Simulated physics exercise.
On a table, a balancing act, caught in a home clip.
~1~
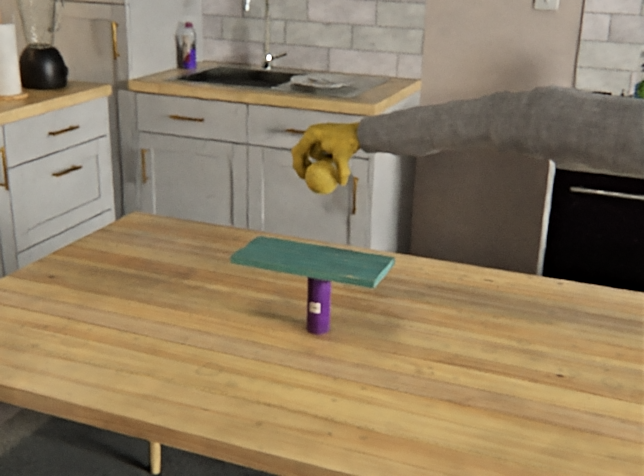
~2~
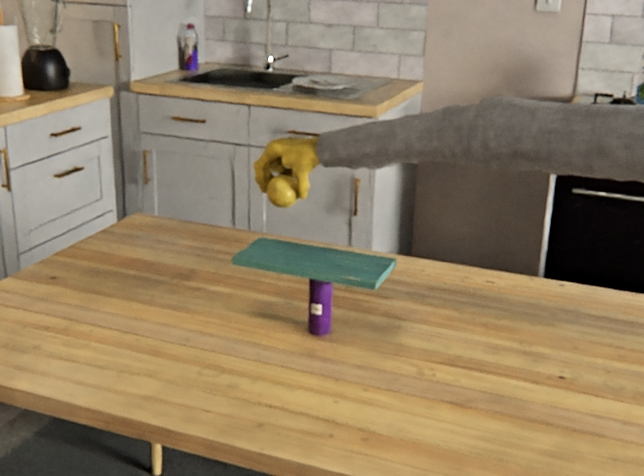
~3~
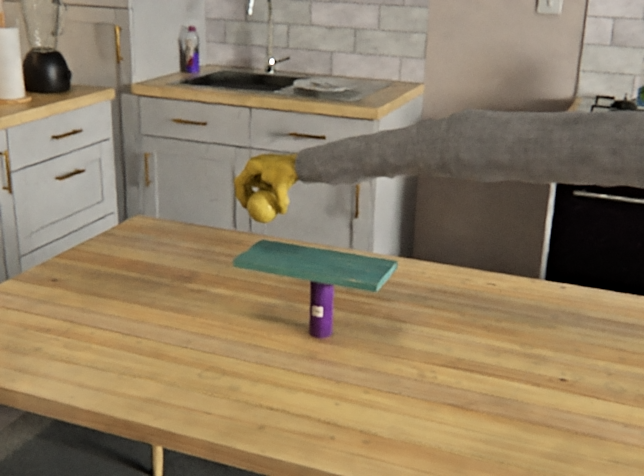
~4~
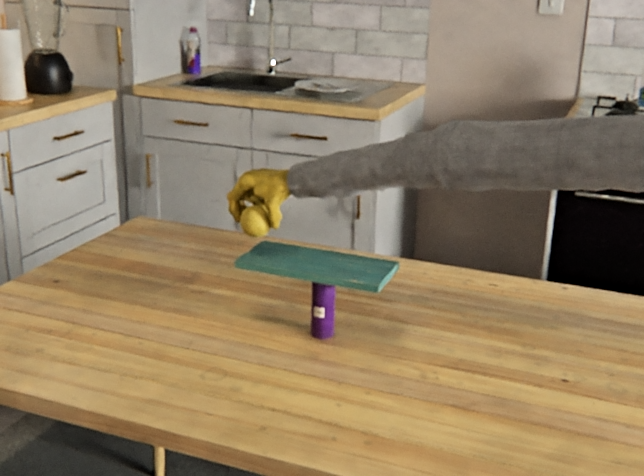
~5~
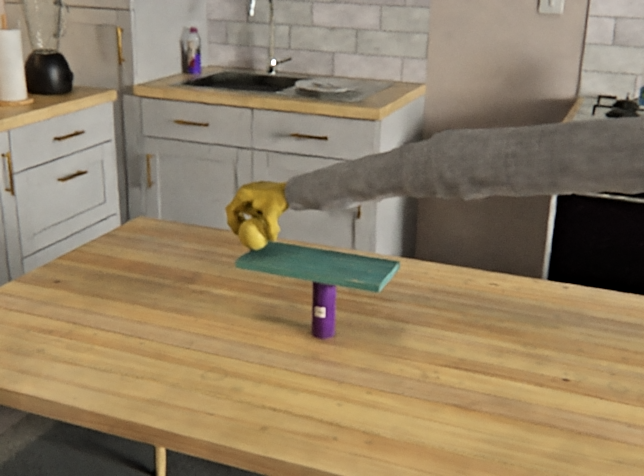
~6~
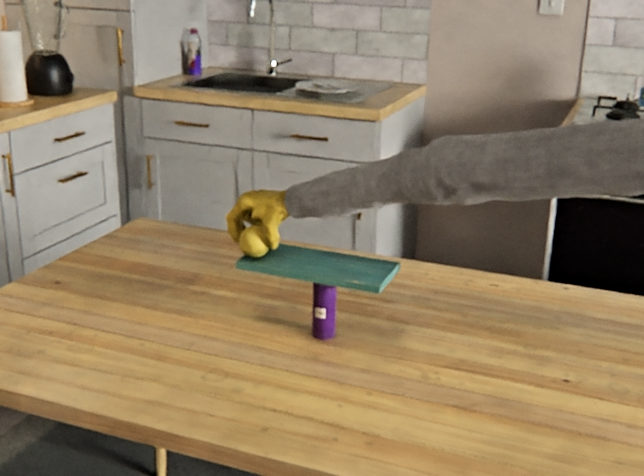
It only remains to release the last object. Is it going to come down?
Yes, oh, it doesn't remain fully standing, sadly.
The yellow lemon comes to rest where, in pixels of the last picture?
Around (256, 315).
Then, 0.50 s later than the last frame, yellow lemon now fallen; turquoise board tilted by 61°.
Then, 0.90 s later than the last frame, turquoise board now fallen; purple shaker on its side.
When it is over, fallen, purple shaker, turquoise board and yellow lemon. End places, in pixels of the last picture, yellow lemon near (256, 315). The stack loses its balance.
